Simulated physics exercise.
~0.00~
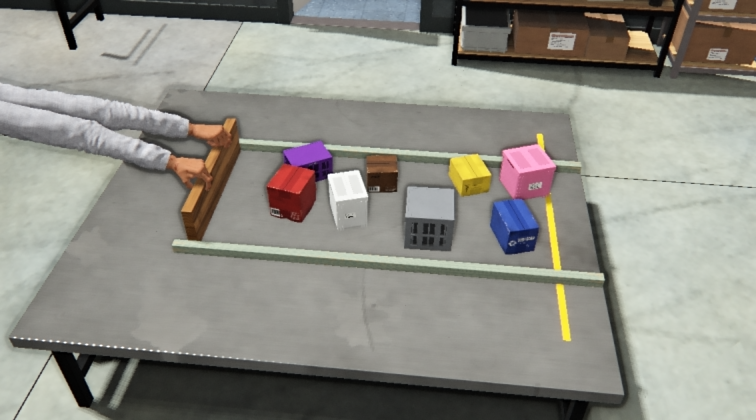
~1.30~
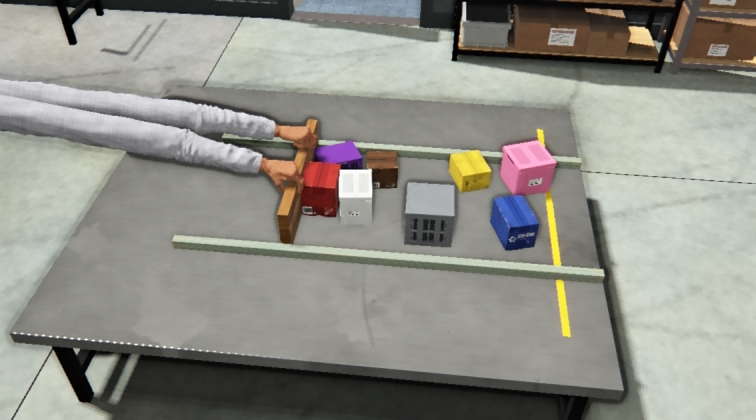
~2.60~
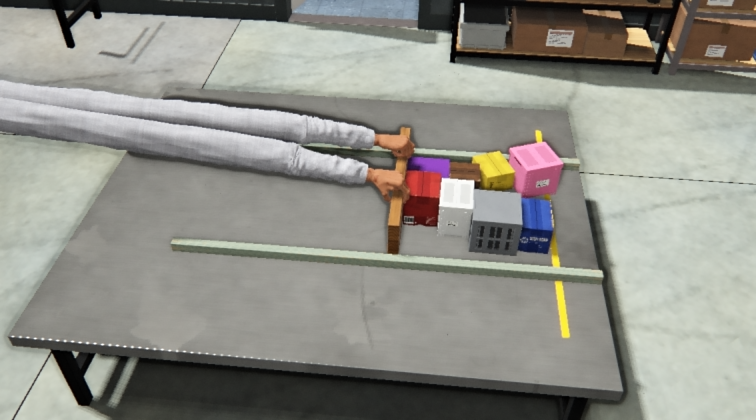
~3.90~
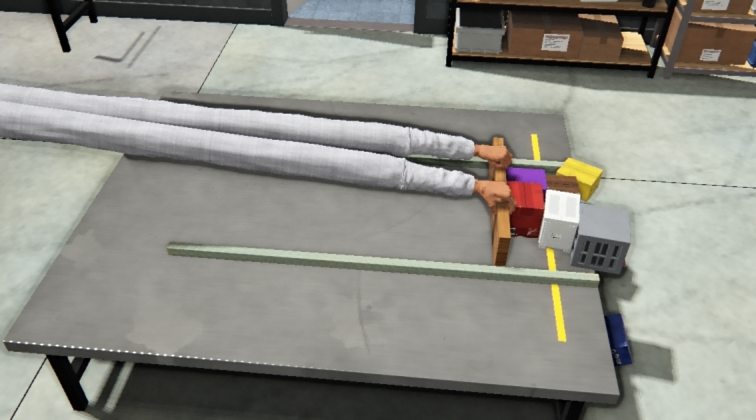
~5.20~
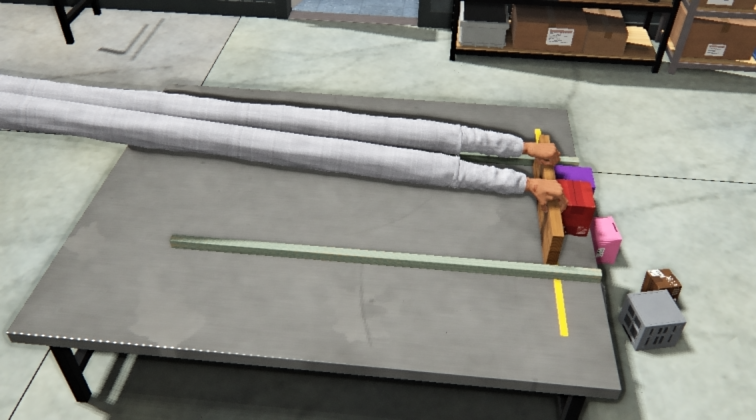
Two hands in pale sleeves push a wooden plank rightward across a grey table, where a cluster of coloured boxes sits between two pale green rails near a yellow tape line. The plank first gathers the red, purple, white and brown boxes, then presses them into the grey, yellow, blue and pink ones. As the whole group slides over the tape, the pink and blue boxes go off the right edge. The yellow, grey, brown and white ones follow. The plank reaches the tape with only the red and purple boxes still against it at the table's edge.
